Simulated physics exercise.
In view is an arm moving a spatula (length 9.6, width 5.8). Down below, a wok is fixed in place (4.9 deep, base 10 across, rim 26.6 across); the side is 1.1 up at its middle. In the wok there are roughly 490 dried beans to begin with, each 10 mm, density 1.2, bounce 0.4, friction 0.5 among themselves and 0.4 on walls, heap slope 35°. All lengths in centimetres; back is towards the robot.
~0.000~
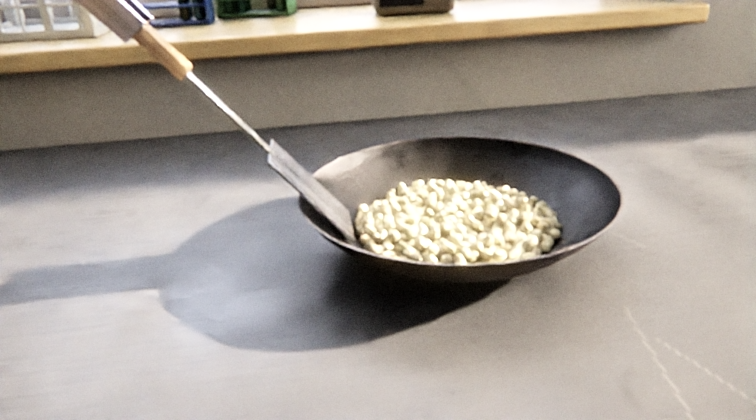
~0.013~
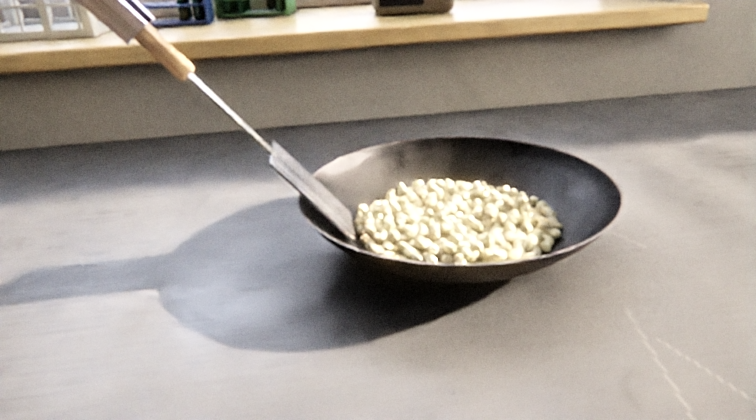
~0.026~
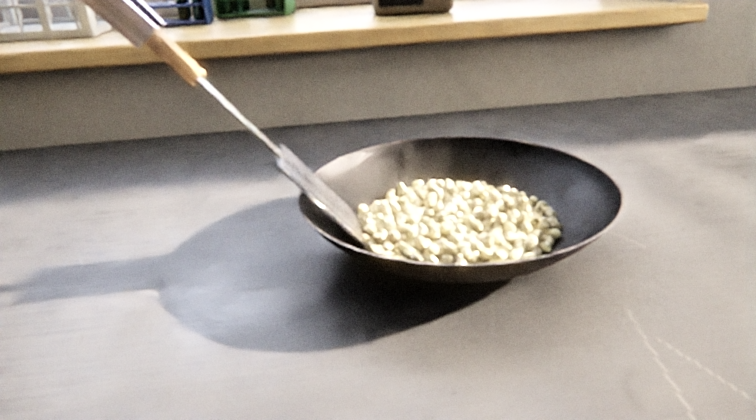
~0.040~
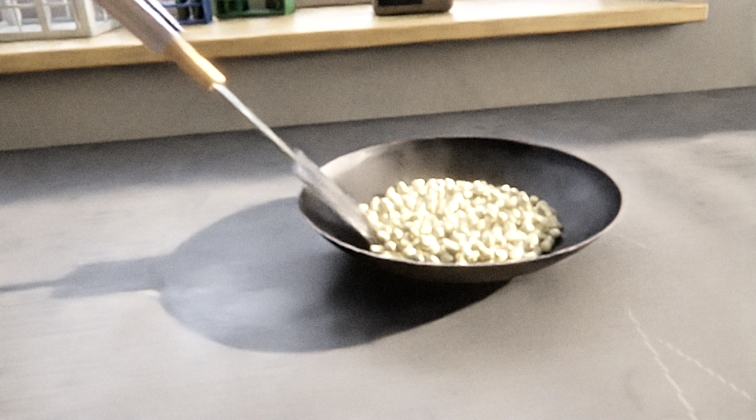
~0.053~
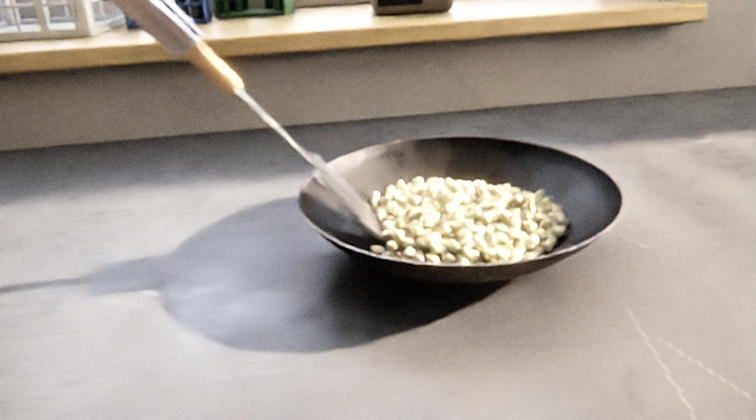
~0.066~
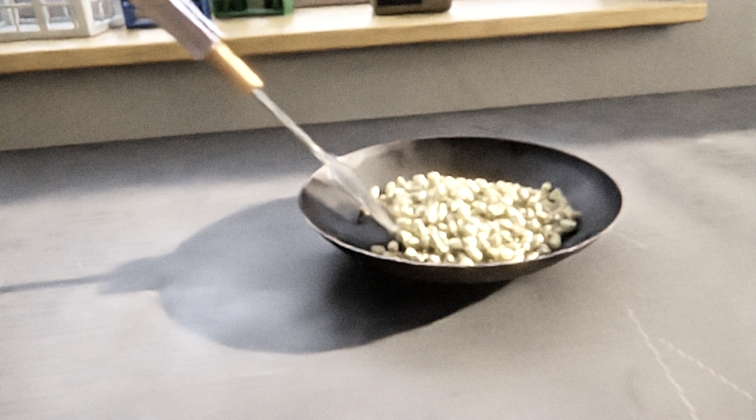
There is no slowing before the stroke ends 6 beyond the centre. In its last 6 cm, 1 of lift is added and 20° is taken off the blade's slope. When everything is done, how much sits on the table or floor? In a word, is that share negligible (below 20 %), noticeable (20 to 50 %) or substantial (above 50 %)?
In a word, negligible.
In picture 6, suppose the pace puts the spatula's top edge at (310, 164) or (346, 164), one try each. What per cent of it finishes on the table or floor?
Try one roughly 5 per cent; try two roughly 10 per cent.
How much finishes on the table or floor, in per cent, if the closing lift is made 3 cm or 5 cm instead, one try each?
Roughly 5 % and then 10 %.
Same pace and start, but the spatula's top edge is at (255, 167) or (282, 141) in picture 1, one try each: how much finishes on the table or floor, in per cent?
First try around 5 percent, second around 5 percent.
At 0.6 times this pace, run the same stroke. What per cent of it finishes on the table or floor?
I'd put it around 0 per cent.
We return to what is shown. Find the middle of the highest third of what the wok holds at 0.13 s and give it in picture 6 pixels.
Centre: Approx. (519, 199) in the last view.
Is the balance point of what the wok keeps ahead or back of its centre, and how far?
Offset forward: Around 4.5 cm.
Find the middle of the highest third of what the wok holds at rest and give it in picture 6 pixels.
You'll find it at about (557, 189).
After 0.10 s, sloping 51°, highest piece 6 above the table; 494 in the wok.
After 0.13 s, sloping 44°, highest piece 7 above the table; 494 in the wok.
After 0.35 s, sloping 31°, highest piece 6 above the table; 473 in the wok, 20 on the table or floor, 1 on the blade or in flight.
After 1.40 s, sloping 31°, highest piece 6 above the table; 473 in the wok, 21 on the table or floor.
At rest, 473 in the wok, 21 on the table or floor. That is 4 % on the table or floor.
